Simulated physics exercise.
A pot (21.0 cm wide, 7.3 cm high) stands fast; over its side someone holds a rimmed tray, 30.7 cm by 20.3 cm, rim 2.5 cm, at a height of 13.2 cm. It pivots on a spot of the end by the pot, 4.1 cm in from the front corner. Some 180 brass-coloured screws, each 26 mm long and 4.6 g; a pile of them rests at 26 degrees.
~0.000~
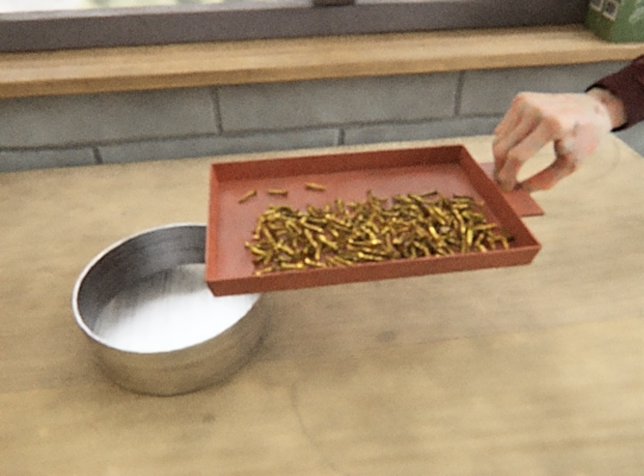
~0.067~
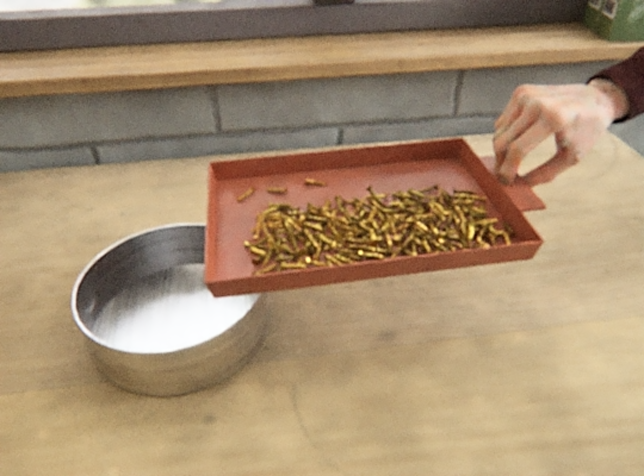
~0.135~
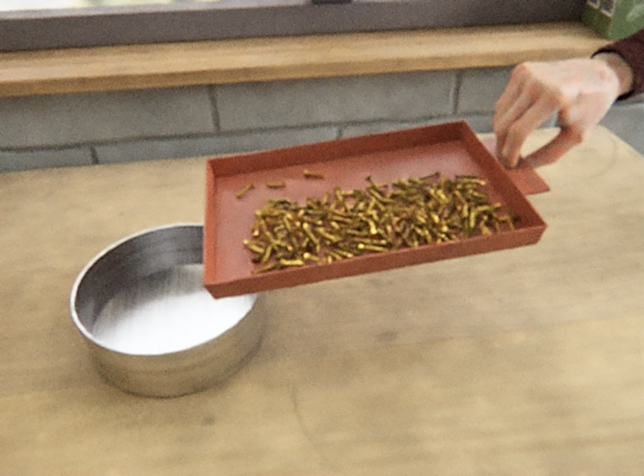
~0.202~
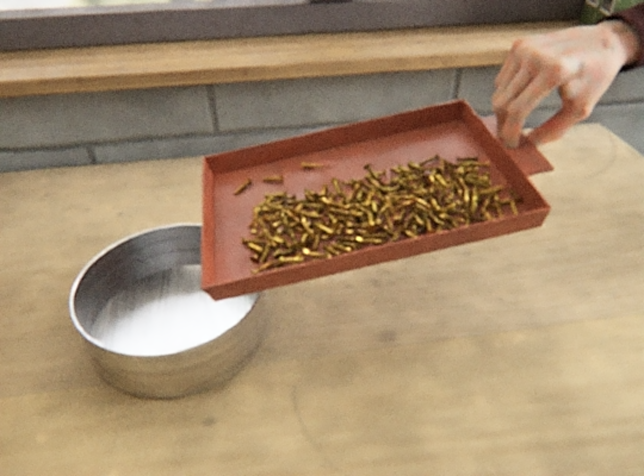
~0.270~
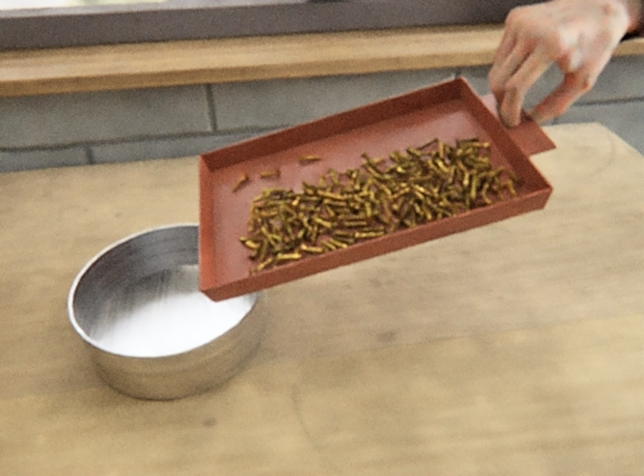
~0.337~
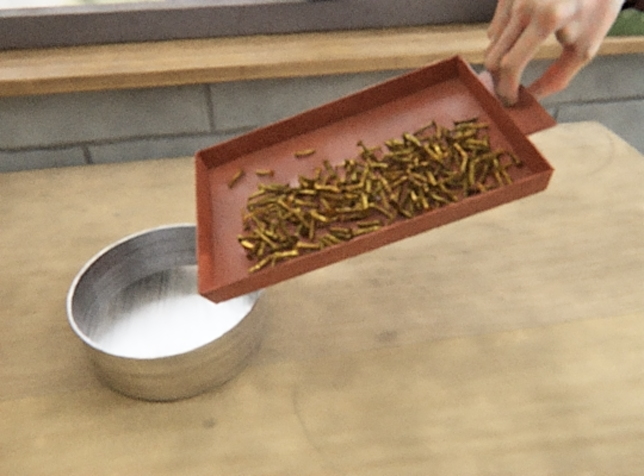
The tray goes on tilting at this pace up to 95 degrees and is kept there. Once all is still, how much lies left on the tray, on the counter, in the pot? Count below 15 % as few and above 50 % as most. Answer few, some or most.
Tray: Few, counter: Some, pot: Most.
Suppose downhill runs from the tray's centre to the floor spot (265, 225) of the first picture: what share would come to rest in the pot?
About 95 per cent.
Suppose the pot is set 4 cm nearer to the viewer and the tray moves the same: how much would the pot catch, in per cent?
It would be near 100 per cent.
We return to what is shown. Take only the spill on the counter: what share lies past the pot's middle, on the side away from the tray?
About 50 per cent.
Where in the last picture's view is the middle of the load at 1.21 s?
Near (194, 265).
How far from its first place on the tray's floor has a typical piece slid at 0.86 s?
Roughly 14 cm.
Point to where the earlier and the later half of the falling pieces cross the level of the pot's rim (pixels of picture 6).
At about (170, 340), then at (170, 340).
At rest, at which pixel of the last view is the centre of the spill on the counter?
At about (180, 432).
Then, at 0.86 s, tilt 55 degrees; the tray holds 100 %, the pot 0 %.
After 1.21 s, tilt 79 degrees; the tray holds 75 %, the pot 10 %.
After 1.66 s, tilt 95 degrees; the tray holds 5 %, the pot 55 %.
In the end, at 2.4 s, tray 0 %, counter 40 %, pot 60 %.
